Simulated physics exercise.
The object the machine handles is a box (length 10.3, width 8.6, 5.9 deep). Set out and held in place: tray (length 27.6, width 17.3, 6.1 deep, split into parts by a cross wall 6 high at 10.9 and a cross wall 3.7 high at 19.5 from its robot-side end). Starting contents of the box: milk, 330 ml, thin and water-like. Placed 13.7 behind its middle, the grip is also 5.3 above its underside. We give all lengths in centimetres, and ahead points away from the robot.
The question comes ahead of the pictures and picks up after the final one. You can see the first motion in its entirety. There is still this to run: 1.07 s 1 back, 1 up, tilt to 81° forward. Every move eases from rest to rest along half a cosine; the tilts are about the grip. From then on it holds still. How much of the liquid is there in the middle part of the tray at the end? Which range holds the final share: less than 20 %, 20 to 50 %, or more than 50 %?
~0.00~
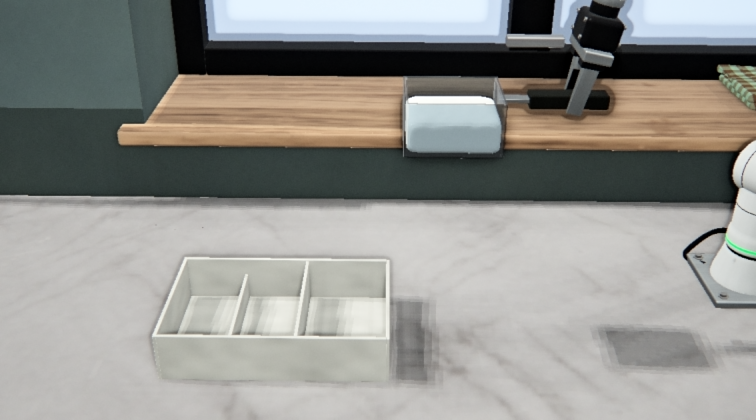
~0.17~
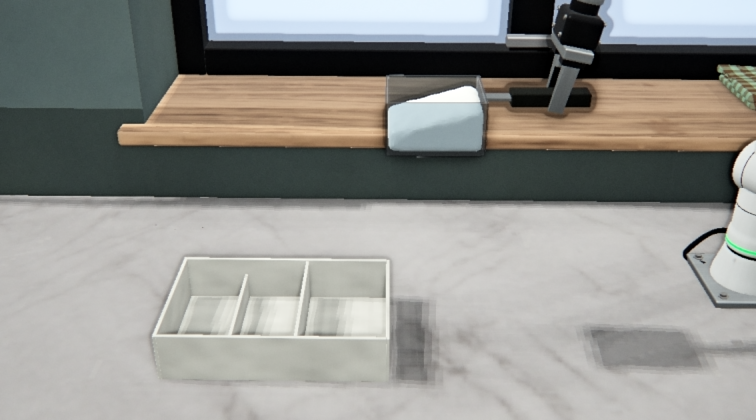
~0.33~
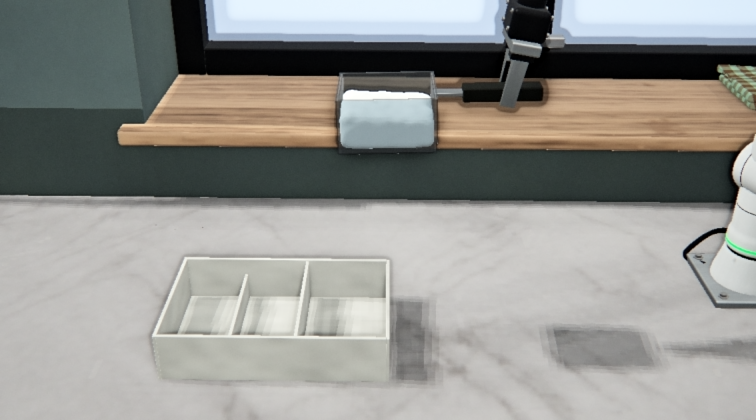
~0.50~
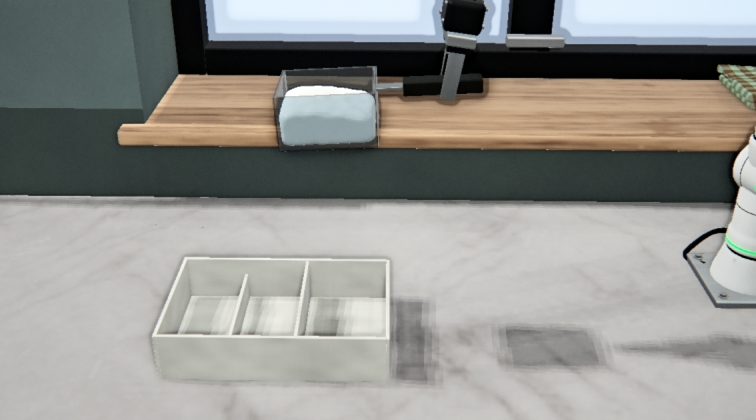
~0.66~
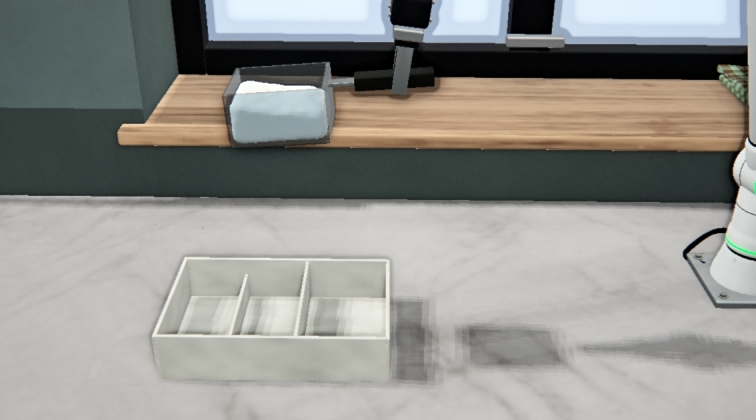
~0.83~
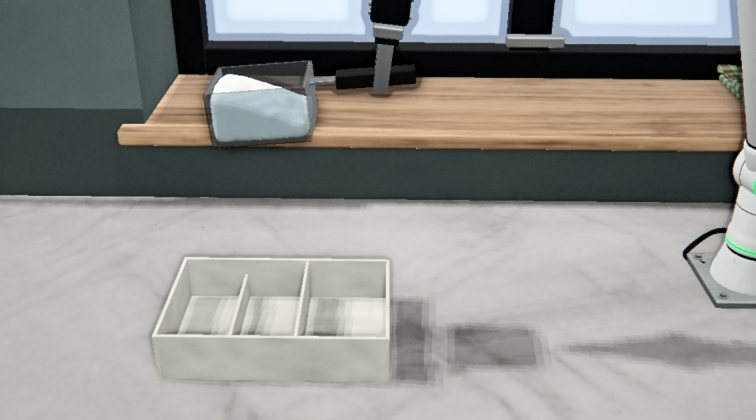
The final share is 20 to 50 %.
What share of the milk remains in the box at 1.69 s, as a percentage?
Remaining share: Close to 45 per cent.
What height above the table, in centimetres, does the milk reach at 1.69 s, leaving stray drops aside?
Roughly 21 cm above the table.
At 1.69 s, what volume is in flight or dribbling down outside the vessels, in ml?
Estimate: About 50 ml.
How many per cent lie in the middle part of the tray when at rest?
The share comes out near 40 %.
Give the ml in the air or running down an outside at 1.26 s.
About 10 ml.
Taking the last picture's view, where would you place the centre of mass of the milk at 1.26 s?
It sits close to pixel (279, 154).
After 1.26 s, tilted 31° forward, liquid up to 29 above the table; 325 ml in the box, 10 ml in the air or running down outside.
After 1.69 s, tilted 74° forward, liquid up to 30 above the table; 150 ml in the box, 115 ml in the middle part, 15 ml in the far-side part, 55 ml in the air or running down outside.
After 2.10 s, tilted 81° forward, liquid up to 39 above the table; 125 ml in the middle part, 95 ml in the robot-side part, 55 ml in the box, 20 ml in the far-side part, 10 ml on the table or floor, 20 ml in the air or running down outside.
After 2.90 s, tilted 81° forward, liquid up to 27 above the table; 130 ml in the middle part, 125 ml in the robot-side part, 35 ml in the box, 25 ml on the table or floor, 20 ml in the far-side part.
In the end, 130 ml in the middle part, 125 ml in the robot-side part, 35 ml in the box, 25 ml on the table or floor, 20 ml in the far-side part. That is 38 % in the middle part of the tray.
